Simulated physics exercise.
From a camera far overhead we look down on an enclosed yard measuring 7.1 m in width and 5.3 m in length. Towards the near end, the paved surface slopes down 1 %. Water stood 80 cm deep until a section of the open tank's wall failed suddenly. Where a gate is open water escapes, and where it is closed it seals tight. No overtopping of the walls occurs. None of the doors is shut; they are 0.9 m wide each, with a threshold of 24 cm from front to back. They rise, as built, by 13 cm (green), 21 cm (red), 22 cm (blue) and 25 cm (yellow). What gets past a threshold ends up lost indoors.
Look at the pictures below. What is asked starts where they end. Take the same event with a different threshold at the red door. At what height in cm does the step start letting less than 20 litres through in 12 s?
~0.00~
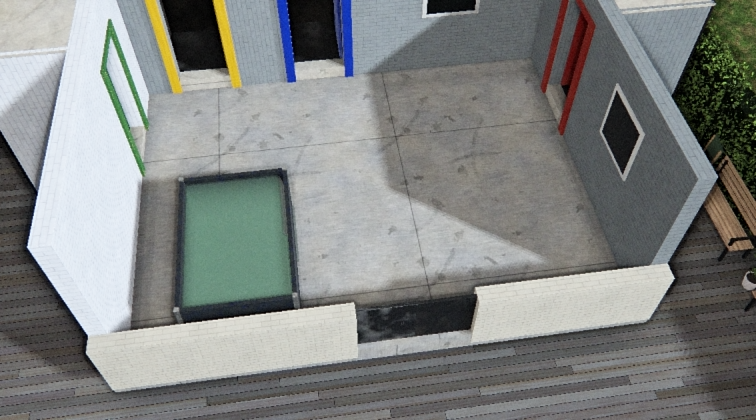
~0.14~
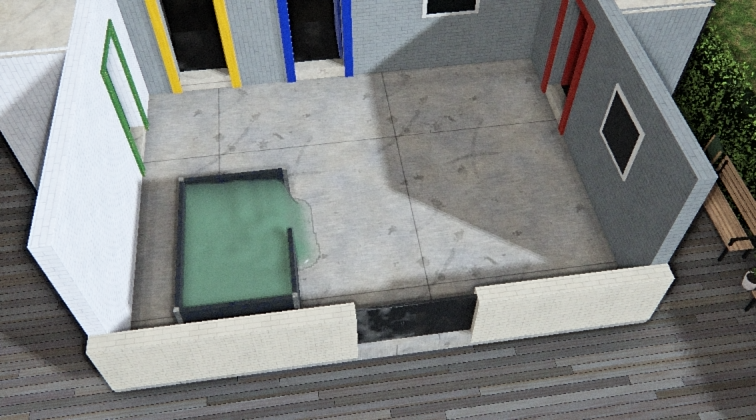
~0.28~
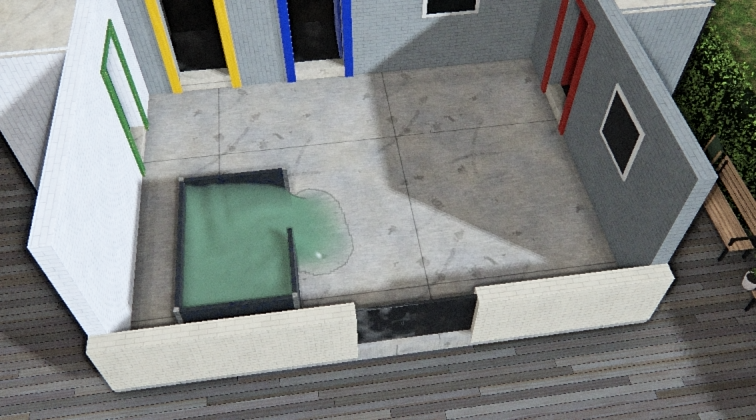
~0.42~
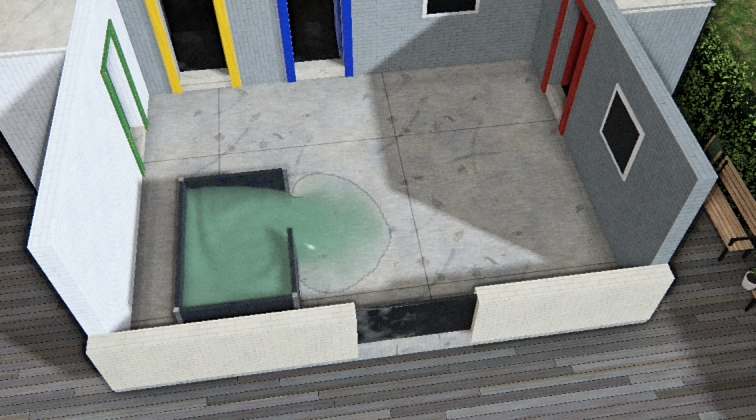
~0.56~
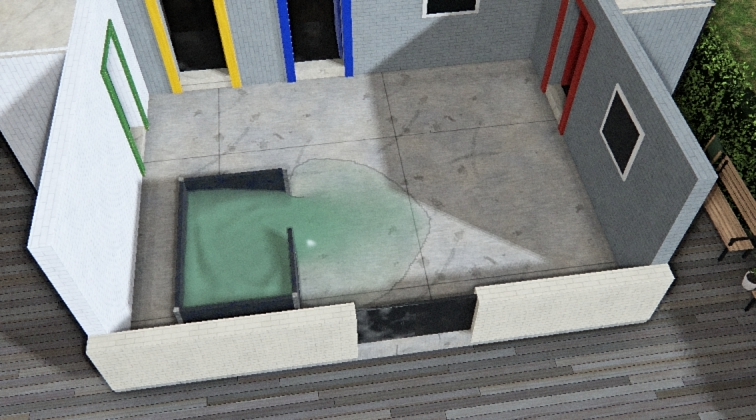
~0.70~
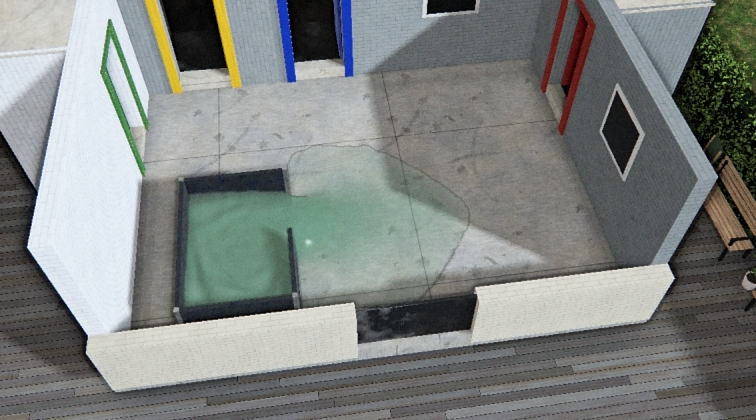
At about 14.5 cm.
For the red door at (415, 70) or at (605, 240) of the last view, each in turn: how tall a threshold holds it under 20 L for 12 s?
About 7.5 cm, then about 19 cm.
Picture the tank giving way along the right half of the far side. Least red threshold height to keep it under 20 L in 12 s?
Roughly 11.0 cm.
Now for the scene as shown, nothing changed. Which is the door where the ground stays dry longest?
I'd say the green door.
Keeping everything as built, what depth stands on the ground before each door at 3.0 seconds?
Centimetres: Green = 0, red = 17, blue = 3, yellow = 0.
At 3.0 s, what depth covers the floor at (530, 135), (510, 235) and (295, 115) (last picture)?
In that order: 9, 3 and 0 cm.
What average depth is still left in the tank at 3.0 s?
28 cm, roughly.
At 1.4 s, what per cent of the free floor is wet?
Roughly 45 percent of the floor.
After 1.4 s water covers 45 % of the floor, deepest (36 cm) near (304, 225); it has not reached the red door.
After 3.0 s water covers 60 % of the floor, deepest (32 cm) near (533, 73); 17 cm at the red door, 0 litres in over its 21 cm threshold.
After 12.0 s water covers 100 % of the floor, deepest (16 cm) near (129, 363); 7 cm at the red door, 0 litres in over its 21 cm threshold.
At the red door as built, the water arrived by 1.8 s and peaked near 21 cm at 2.2 s.
Run again over the same 12 s with other heights there, 39 litres in over 12.5 cm, 8 litres over 17 cm. The limit of 20 litres is kept from about 14.5 cm up.
